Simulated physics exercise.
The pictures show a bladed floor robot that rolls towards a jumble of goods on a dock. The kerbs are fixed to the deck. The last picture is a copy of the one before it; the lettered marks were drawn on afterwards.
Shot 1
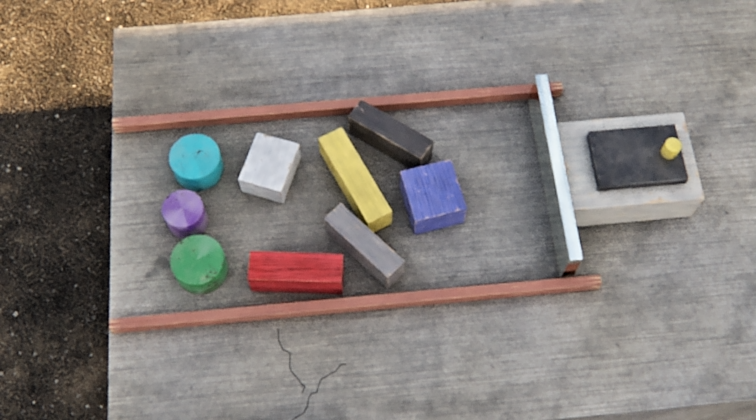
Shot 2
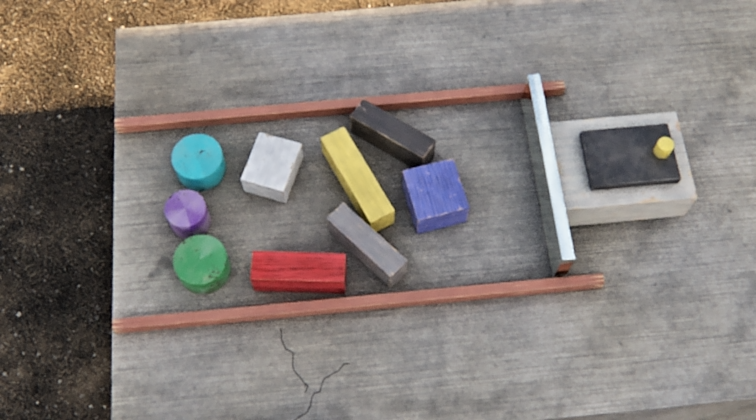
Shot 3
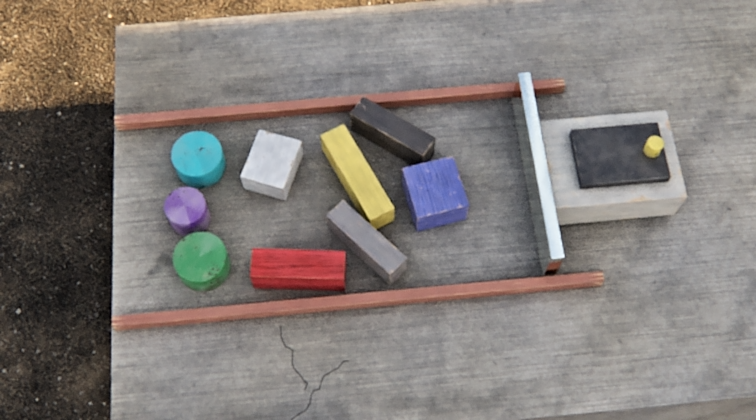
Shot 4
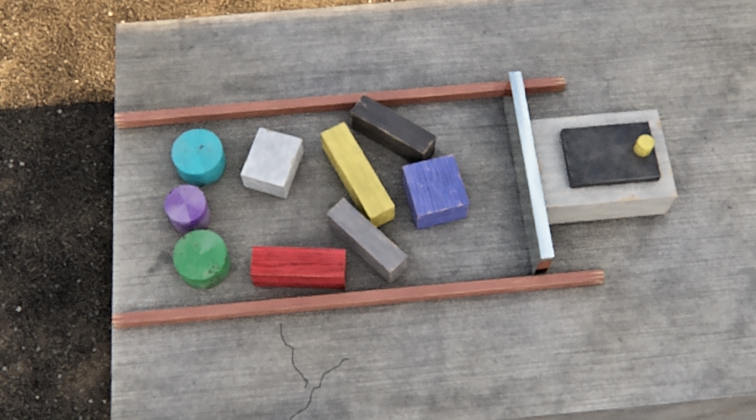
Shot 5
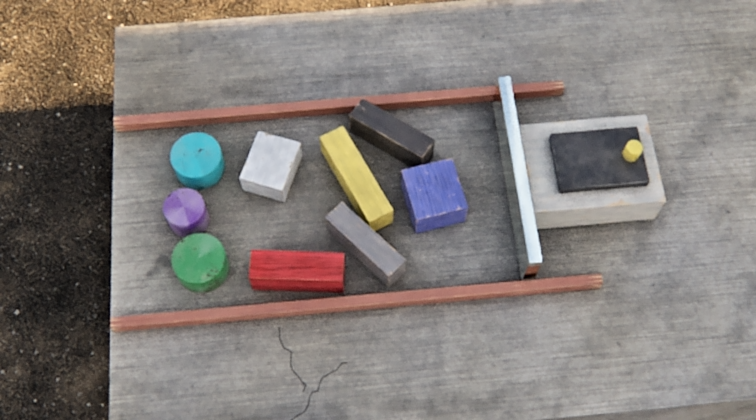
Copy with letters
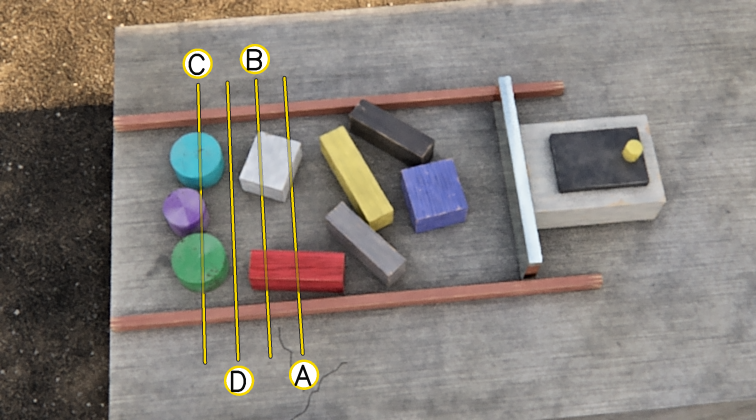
Bladed floor robot rolling slowly left between two reddish rails towards a jumble of unmoving coloured blocks and canisters.
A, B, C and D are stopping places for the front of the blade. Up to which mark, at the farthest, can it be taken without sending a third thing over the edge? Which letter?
Stop at D.
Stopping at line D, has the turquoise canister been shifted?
By then, yes.
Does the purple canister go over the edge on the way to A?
No.
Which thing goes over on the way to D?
The turquoise canister.
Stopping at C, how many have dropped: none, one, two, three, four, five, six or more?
By then, three.
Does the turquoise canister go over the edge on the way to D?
Yes.
On the marked copy, A at (293, 207); B at (263, 210); C at (201, 215); D at (233, 212).
With D. Early on, robot (489, 168); black bar (365, 138); grey bar (357, 252).
Further on, robot (385, 177); turquoise canister (170, 155); green canister (190, 256).
At the end, robot (306, 184); turquoise canister over the edge; green canister (117, 259); one fallen.
As for the rest, A is within the limit but short; B is within the limit but short; C drops three.
